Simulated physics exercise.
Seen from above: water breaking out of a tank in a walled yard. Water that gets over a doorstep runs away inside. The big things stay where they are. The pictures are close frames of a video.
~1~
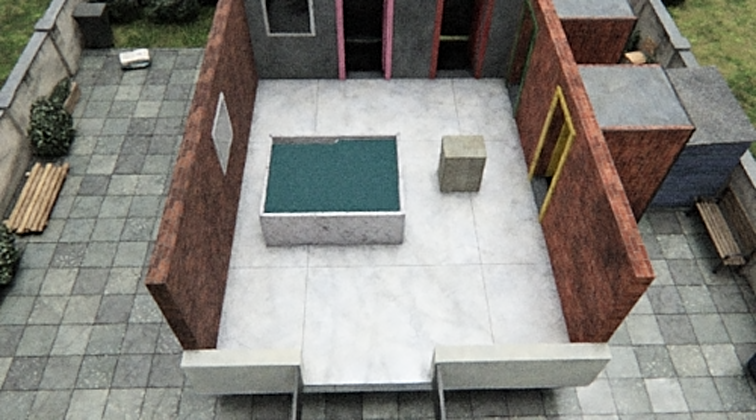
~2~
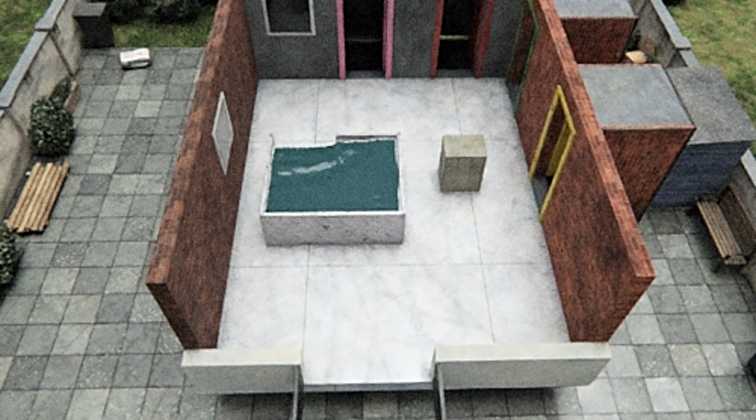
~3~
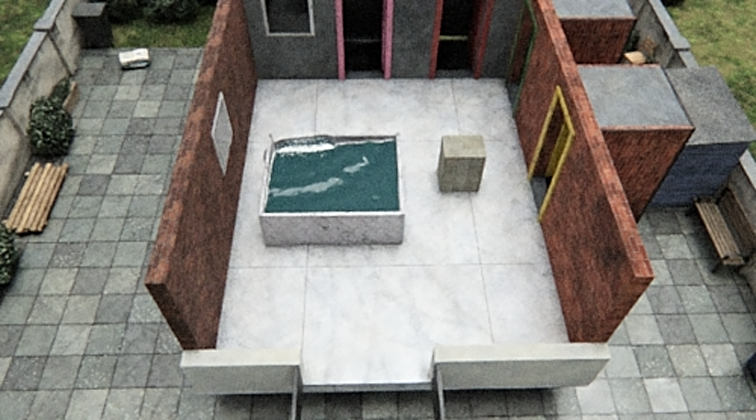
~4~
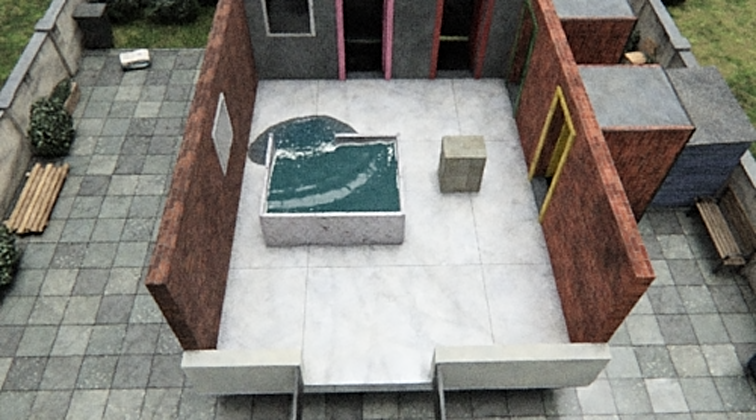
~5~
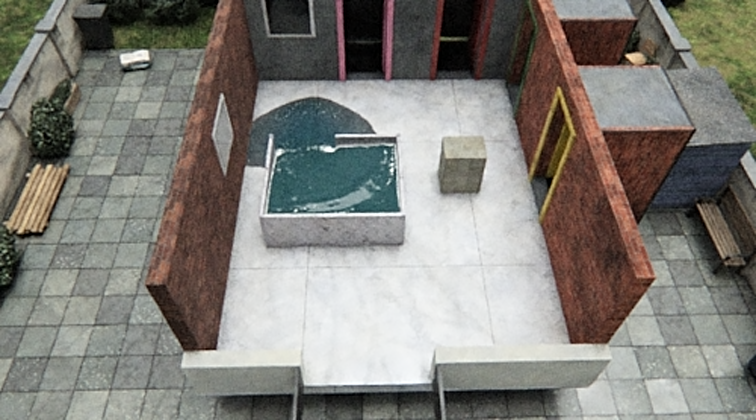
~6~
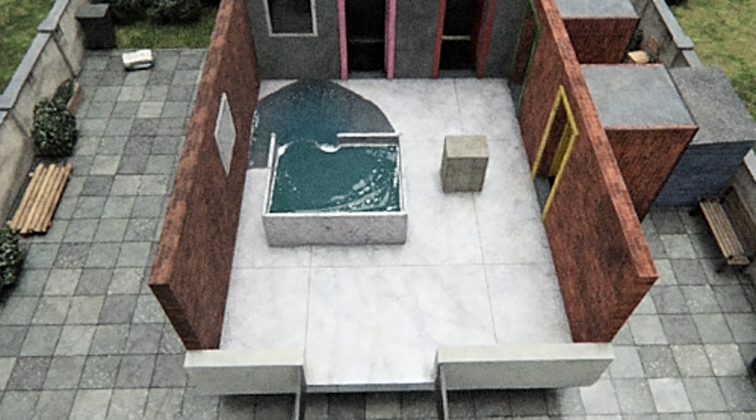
Teal water in a pale, low-walled tank lies still, then ripples and breaks out through a gap on the far side, spreading across the white floor in a dark, rounded sheet toward the back left. The yard, seen from high above, has red-brick side walls and a grey back wall with pink-framed openings. A beige block stands right of the tank, near a yellow-framed doorway.
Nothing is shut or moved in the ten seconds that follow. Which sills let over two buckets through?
The yellow door stays under that; the pink door takes more than that; the red door takes more than that; the green door takes more than that.
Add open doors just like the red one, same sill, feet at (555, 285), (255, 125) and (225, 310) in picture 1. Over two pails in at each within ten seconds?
In turn: Lets less in, passes that mark, holds.
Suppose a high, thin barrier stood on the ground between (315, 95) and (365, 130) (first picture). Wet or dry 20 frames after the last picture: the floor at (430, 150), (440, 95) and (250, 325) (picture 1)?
In that order: Flooded, flooded, no water.
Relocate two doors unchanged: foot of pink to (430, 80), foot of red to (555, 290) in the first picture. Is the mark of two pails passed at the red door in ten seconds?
One by one: The red door is under.
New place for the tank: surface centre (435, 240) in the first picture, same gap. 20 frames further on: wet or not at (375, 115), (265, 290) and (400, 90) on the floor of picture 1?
In turn: Under water, clear, flooded.
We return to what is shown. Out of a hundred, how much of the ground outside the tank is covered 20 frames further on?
Near 40 in a hundred.
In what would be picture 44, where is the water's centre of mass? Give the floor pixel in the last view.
Roughly at (373, 158).
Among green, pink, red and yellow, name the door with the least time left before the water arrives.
I say the one in pink.
A moment on, water covers 20 % of the floor; the yellow door not reached, the pink door over two buckets in, the red door not reached, the green door not reached.
Next, water covers 25 % of the floor; the yellow door not reached, the pink door far over two buckets in, the red door wet at the sill, nothing in, the green door not reached.
Then, water covers 40 % of the floor; the yellow door not reached, the pink door far over two buckets in, the red door under two buckets in, the green door under two buckets in.
Later, water covers 70 % of the floor; the yellow door wet at the sill, nothing in, the pink door far over two buckets in, the red door under two buckets in, the green door far over two buckets in.
In the end, water covers 95 % of the floor; the yellow door wet at the sill, nothing in, the pink door far over two buckets in, the red door over two buckets in, the green door far over two buckets in.
